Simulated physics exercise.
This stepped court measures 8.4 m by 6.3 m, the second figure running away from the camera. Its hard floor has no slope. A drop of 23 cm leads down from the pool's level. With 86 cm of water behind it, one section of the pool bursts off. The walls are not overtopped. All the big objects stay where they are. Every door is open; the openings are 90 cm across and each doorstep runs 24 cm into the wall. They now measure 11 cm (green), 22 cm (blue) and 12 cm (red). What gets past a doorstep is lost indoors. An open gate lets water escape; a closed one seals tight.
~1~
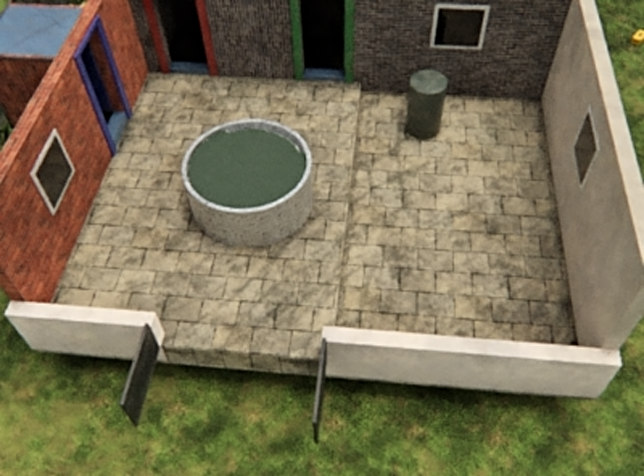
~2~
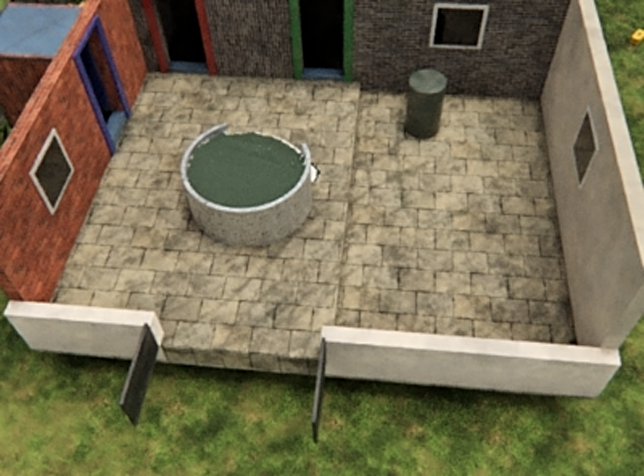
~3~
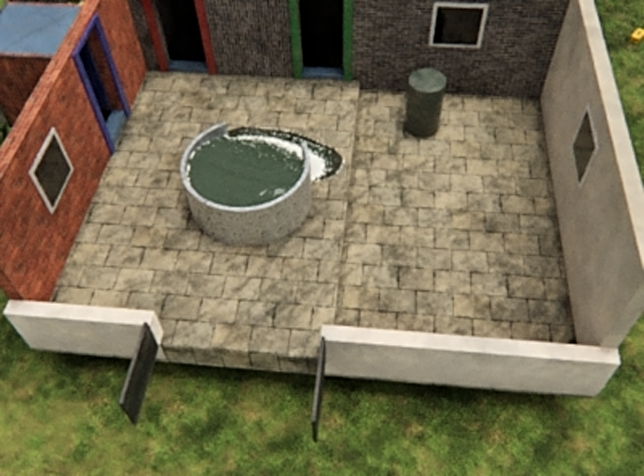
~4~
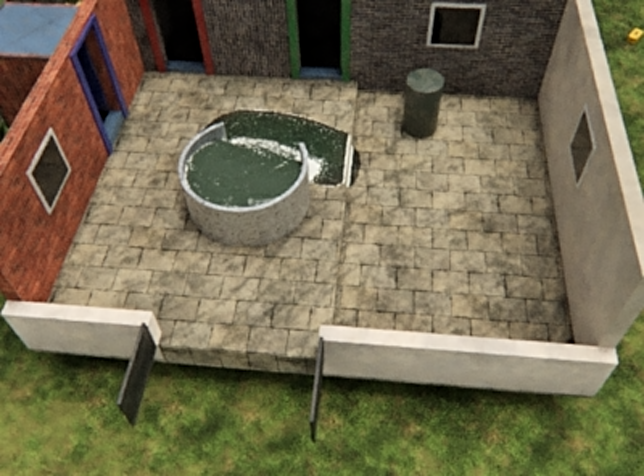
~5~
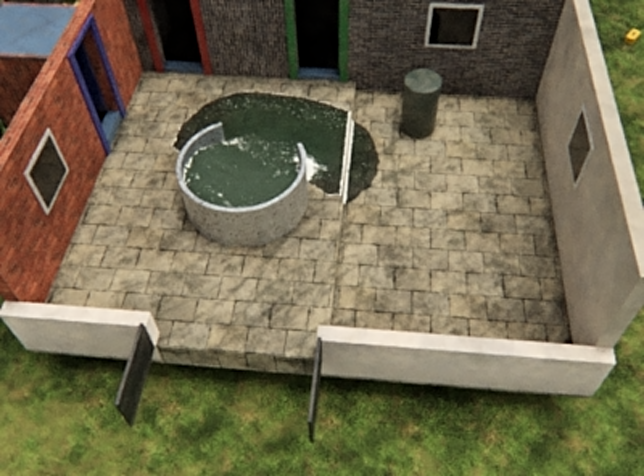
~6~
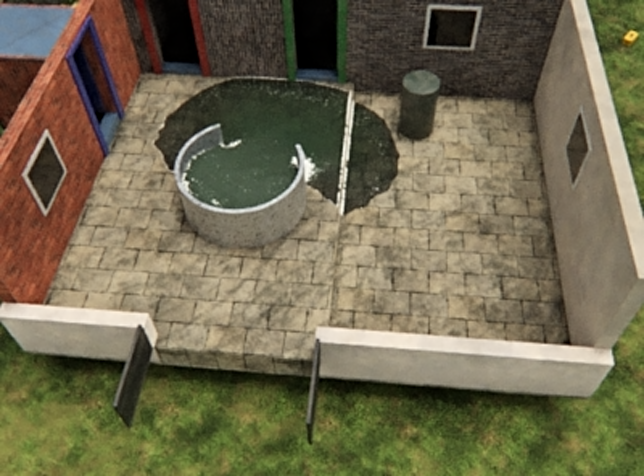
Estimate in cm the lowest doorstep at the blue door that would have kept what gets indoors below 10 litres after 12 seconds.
About 6.5 cm.
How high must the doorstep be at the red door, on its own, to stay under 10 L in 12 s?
About 13.0 cm at red.
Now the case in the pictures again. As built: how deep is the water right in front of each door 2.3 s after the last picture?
Depths in cm: Green 22, blue 10, red 11.
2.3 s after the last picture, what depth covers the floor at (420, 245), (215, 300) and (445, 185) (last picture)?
About 0, 0 and 1 cm.
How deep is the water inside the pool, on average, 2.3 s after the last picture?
About 19 cm.
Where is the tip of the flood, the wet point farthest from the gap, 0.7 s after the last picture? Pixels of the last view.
Near (468, 102).
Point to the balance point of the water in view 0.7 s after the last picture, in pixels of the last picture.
At about (272, 158).
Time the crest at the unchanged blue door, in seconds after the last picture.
Around 2.0 s.
Then, 0.7 s after the last picture water covers 30 % of the floor, deepest (42 cm) near (289, 84); 3 cm at the blue door, 0 litres in over its 22 cm doorstep.
Then, 2.3 s after the last picture water covers 40 % of the floor, deepest (26 cm) near (529, 105); 10 cm at the blue door, 0 litres in over its 22 cm doorstep.
Then, 11.3 s after the last picture water covers 95 % of the floor, deepest (10 cm) near (331, 354); 3 cm at the blue door, 0 litres in over its 22 cm doorstep.
At the blue door as built, the water peaked near 11 cm, 2.1 s after the last picture.
With a doorstep of 5.5 cm, 16 litres would have come in within the 12 s; with 7.5 cm, 5 litres. So under 10 litres takes about 6.5 cm.
